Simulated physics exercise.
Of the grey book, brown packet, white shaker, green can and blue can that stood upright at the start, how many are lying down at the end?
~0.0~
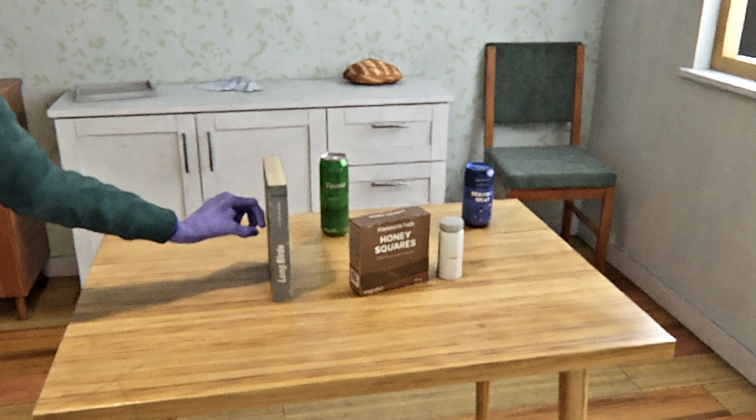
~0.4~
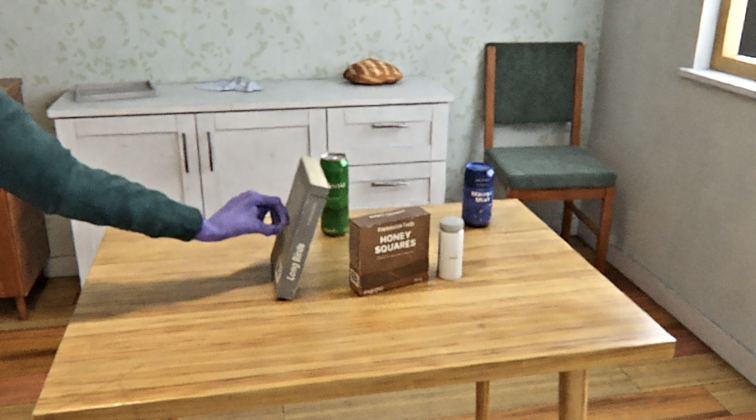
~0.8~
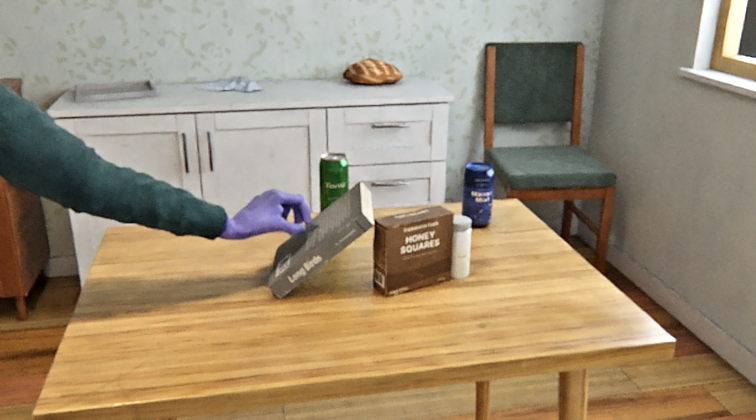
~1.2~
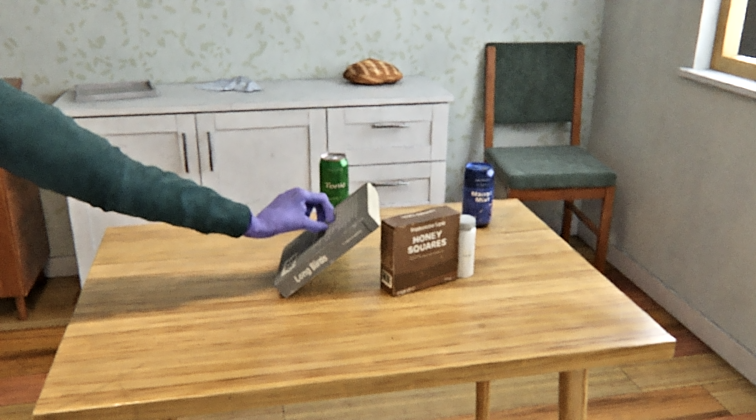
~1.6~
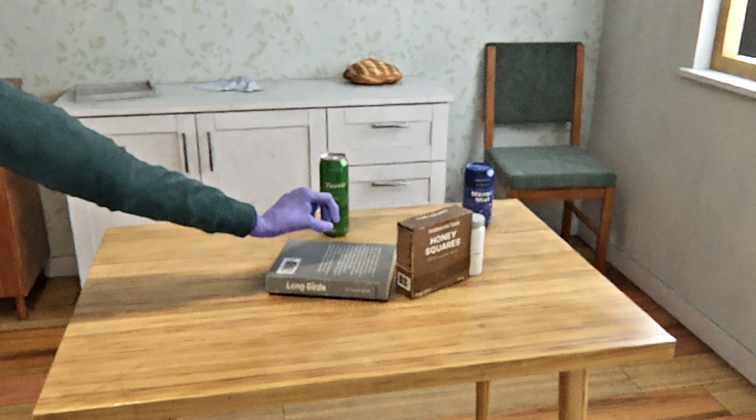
Just one of them is lying down at the end, the grey book. The packet, the shaker and both cans are still standing.
